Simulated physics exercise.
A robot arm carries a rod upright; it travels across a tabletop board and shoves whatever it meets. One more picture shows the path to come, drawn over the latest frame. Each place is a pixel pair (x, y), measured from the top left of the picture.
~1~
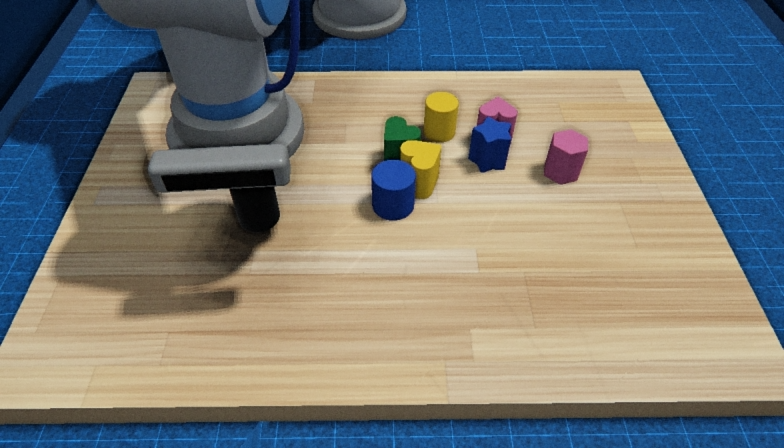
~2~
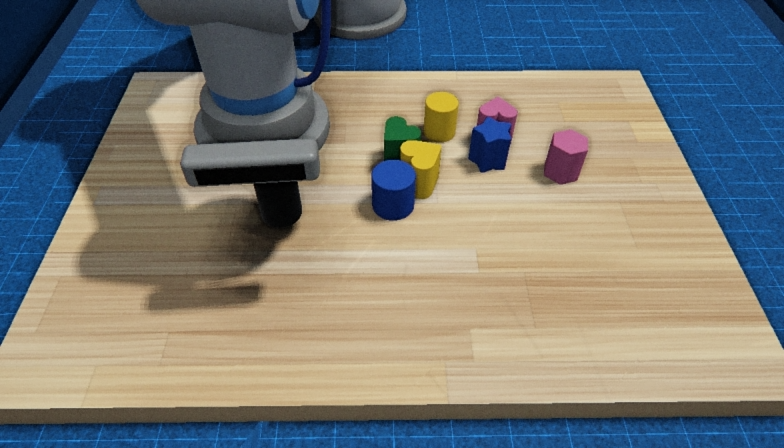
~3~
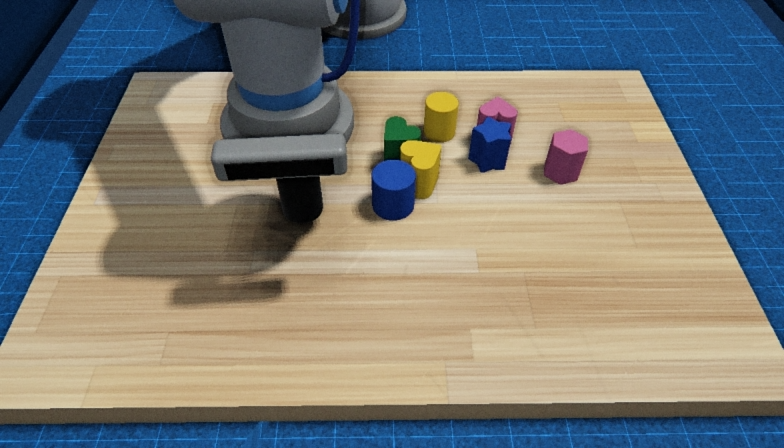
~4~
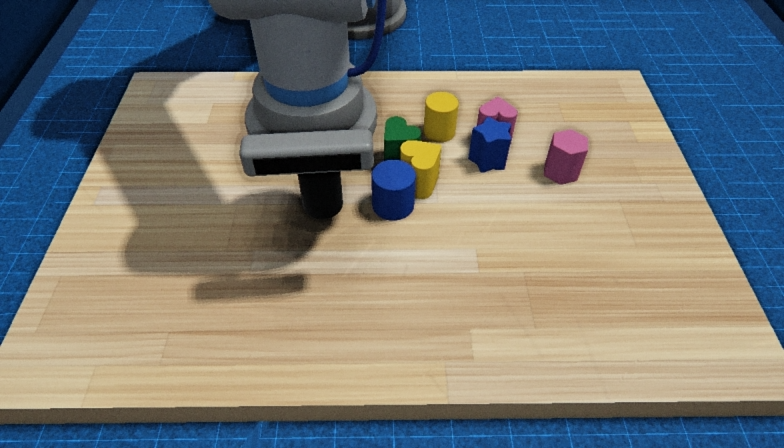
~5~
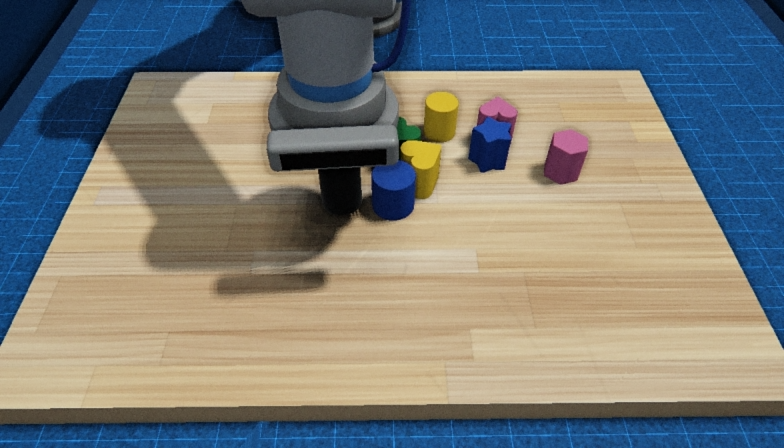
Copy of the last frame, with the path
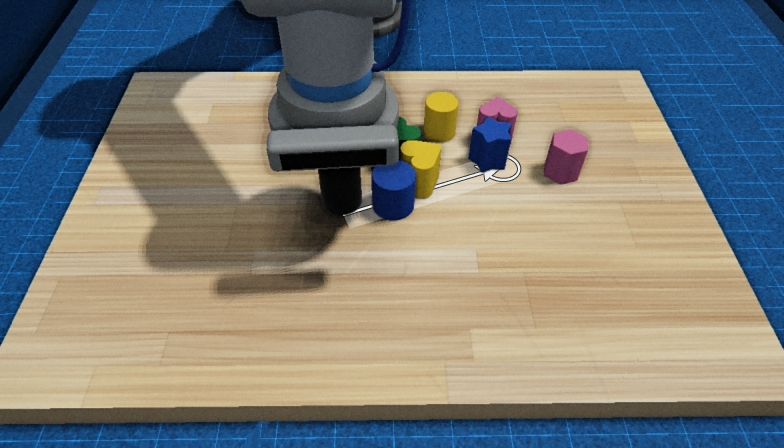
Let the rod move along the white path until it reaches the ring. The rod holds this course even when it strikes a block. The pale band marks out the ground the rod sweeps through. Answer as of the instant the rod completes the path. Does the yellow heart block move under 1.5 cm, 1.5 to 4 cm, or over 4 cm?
Final distance: More than 4 cm.
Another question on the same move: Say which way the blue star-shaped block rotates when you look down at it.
Viewed from overhead, the blue star-shaped block winds up turned clockwise.
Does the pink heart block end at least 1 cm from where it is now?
It seems so.
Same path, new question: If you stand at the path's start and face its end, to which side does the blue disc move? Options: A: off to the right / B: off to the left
(A)
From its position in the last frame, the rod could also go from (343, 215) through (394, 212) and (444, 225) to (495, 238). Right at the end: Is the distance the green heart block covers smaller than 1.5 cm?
Answer: Yes.
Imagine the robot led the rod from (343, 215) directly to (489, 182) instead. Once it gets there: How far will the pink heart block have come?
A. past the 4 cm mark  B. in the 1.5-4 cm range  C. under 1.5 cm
The one that fits is C, under 1.5 cm.
Drawn move, in a line from (343, 215) to (501, 167).
What follows on the original path. One third of the way, rod (400, 185); blue disc (443, 169); yellow heart block (442, 144), turned 60° anticlockwise.
Two thirds of the way, rod (454, 169); blue disc (491, 169); yellow heart block (473, 127), turned 100° anticlockwise; blue star-shaped block (509, 124), turned 25° clockwise; pink heart block (503, 104), turned 20° anticlockwise.
At the end, rod (504, 155); blue disc (503, 169); yellow heart block (484, 113), turned 165° anticlockwise; blue star-shaped block (523, 118), turned 45° clockwise; pink heart block (508, 96).
